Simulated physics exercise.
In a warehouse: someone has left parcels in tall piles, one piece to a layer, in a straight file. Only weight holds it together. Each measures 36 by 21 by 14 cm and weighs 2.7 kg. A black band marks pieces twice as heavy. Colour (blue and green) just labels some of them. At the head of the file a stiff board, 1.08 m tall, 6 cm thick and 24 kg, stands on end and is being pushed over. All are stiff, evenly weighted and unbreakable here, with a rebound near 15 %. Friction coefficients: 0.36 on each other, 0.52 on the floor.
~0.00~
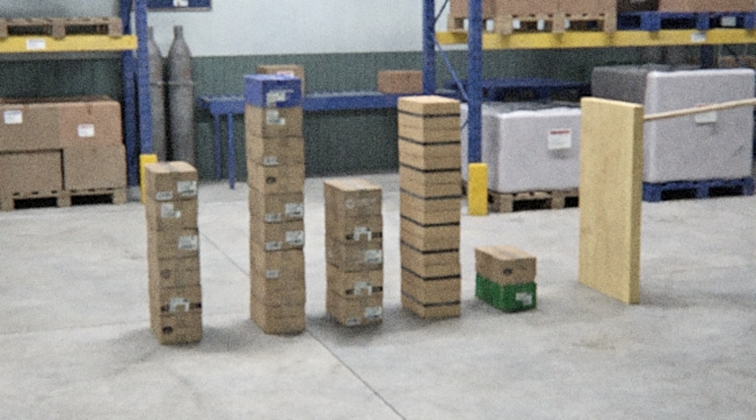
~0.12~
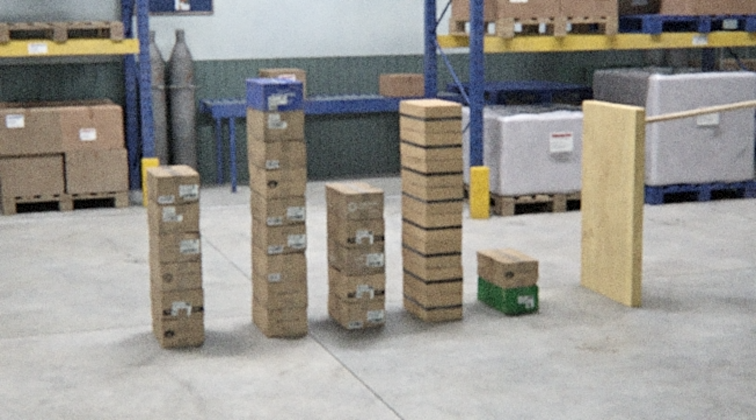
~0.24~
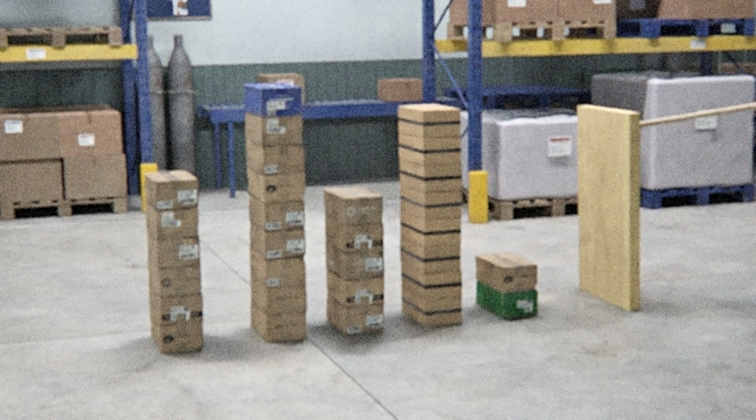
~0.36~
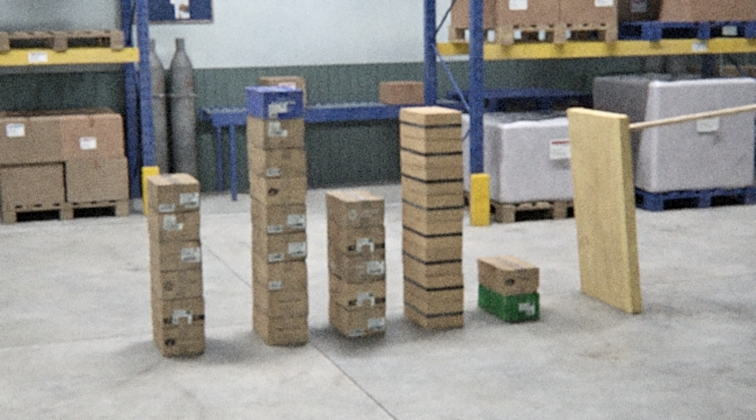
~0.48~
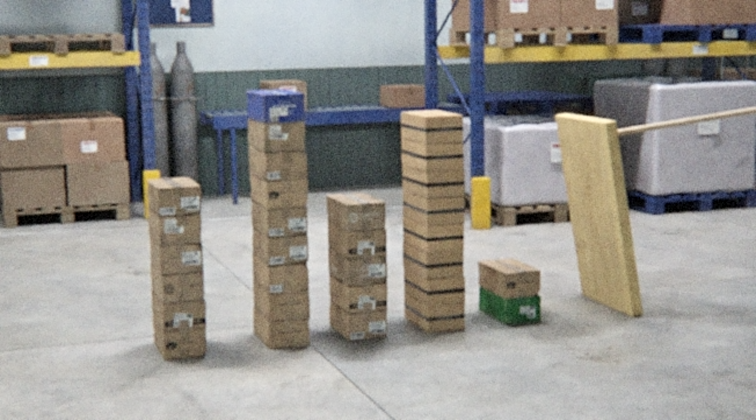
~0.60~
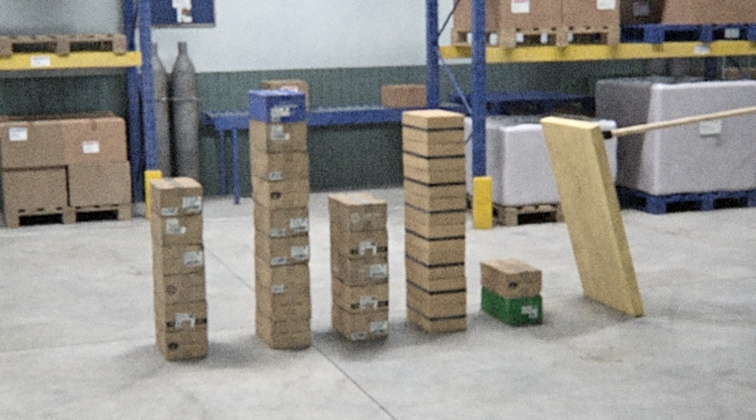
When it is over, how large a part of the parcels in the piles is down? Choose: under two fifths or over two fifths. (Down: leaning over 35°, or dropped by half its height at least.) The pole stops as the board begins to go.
Under two fifths of them.
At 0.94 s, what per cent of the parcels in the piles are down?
At that moment 0 per cent.
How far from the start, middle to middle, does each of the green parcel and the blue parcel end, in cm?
About: Green 0, blue 0.
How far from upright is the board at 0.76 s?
About 25°.
Around 0.76 s, board 27° from upright; none of the 30 parcels down.
Around 0.94 s, board 50° from upright; none of the 30 parcels down.
Around 1.20 s, board 70° from upright; none of the 30 parcels down, 2 disturbed.
Finally (1.9 s), board 64° from upright; none of the 30 parcels down, 2 disturbed; green parcel unmoved; blue parcel unmoved. That is 0 per cent. Seen by the last camera, middles, green parcel near (511, 303), blue parcel near (277, 106).
